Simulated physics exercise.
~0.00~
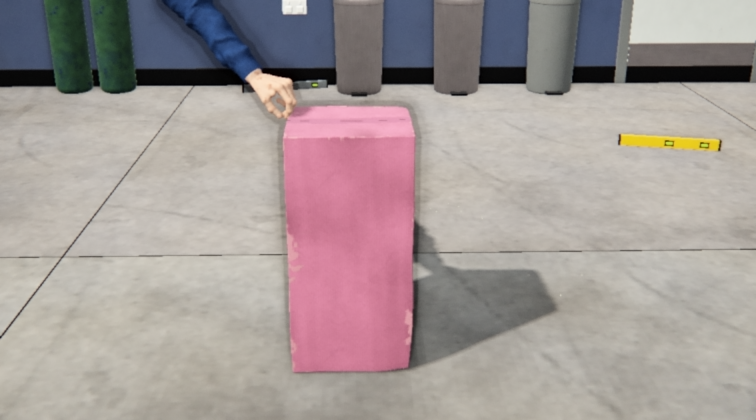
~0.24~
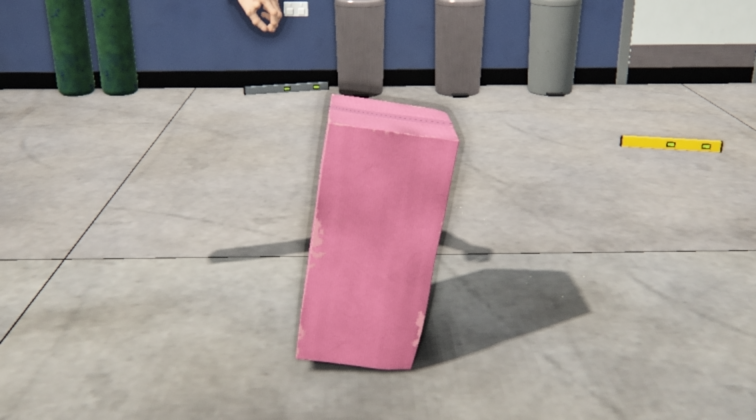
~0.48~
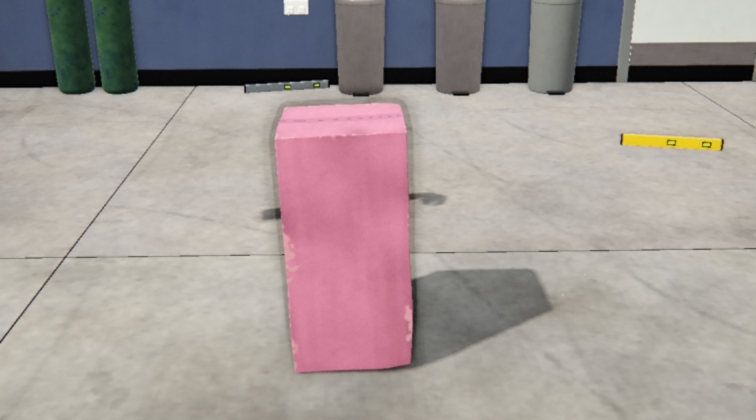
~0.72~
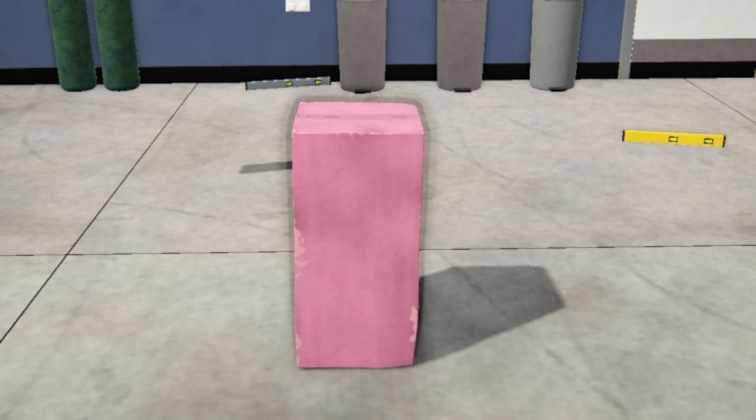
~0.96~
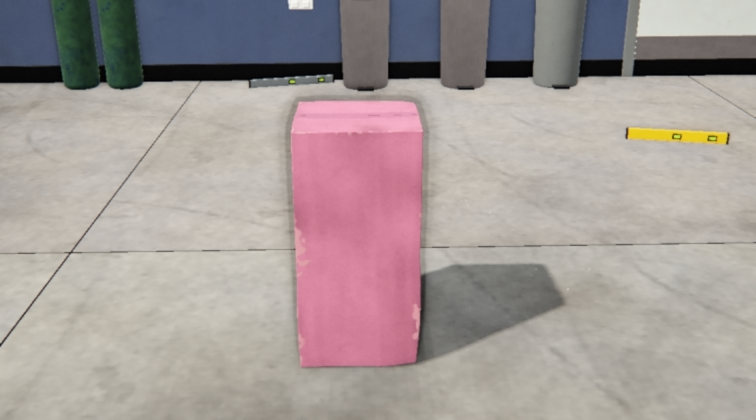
In a workshop, a hand lets go of a tall pink box that tips right, rocks back left and settles upright.
